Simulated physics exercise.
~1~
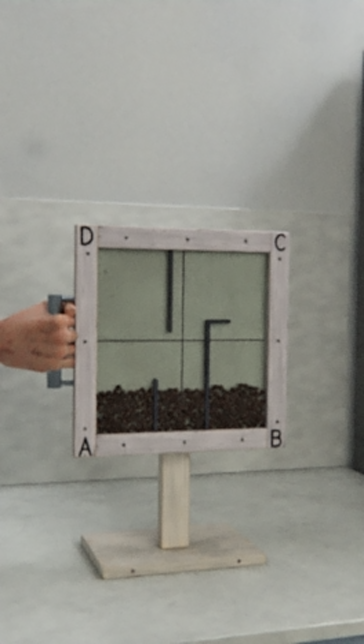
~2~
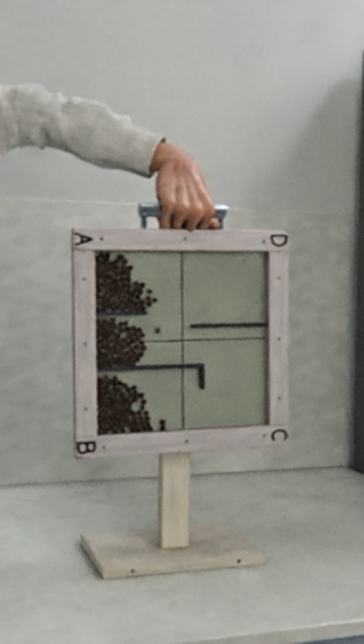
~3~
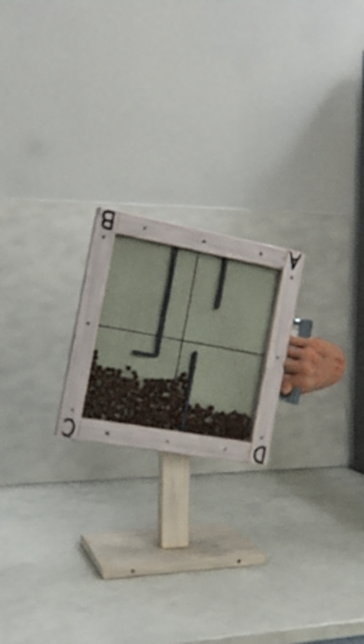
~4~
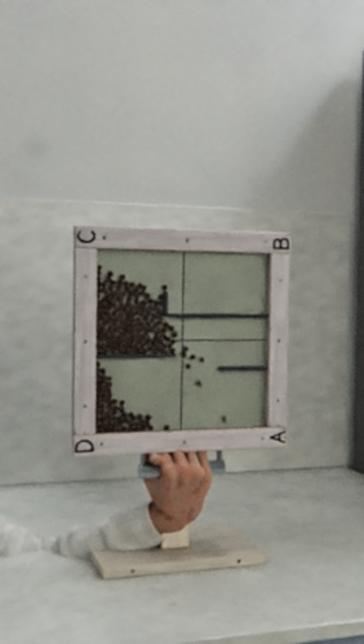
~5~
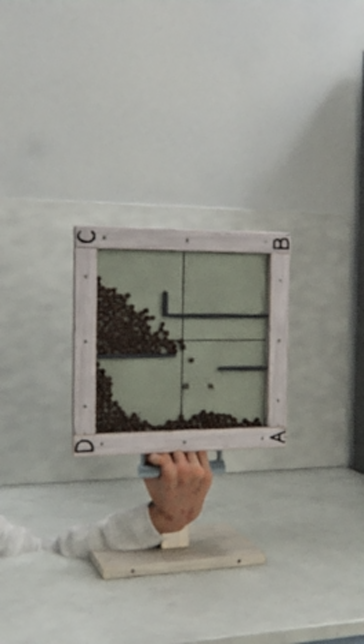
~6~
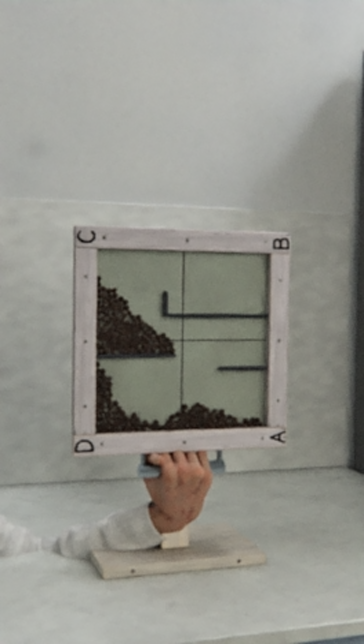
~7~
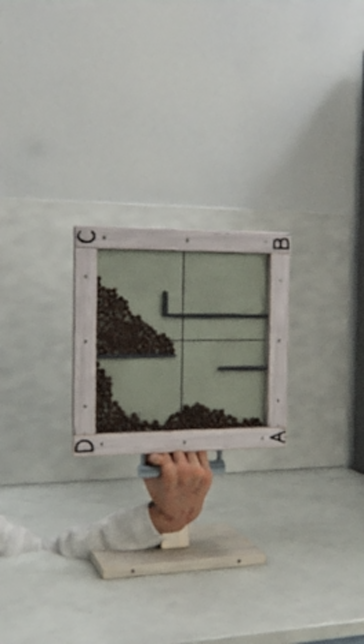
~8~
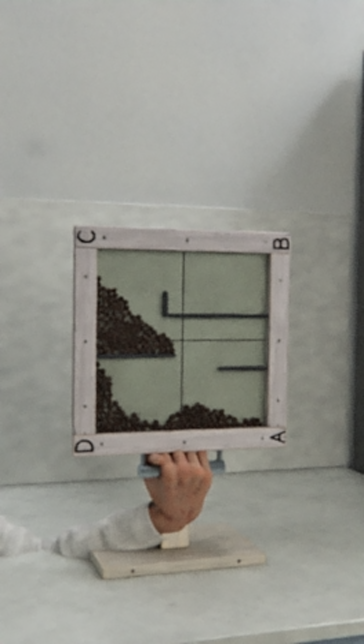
Framed puzzle box on a wooden stand being turned by hand, dark pellets tumbling between ledges and settling in uneven heaps.
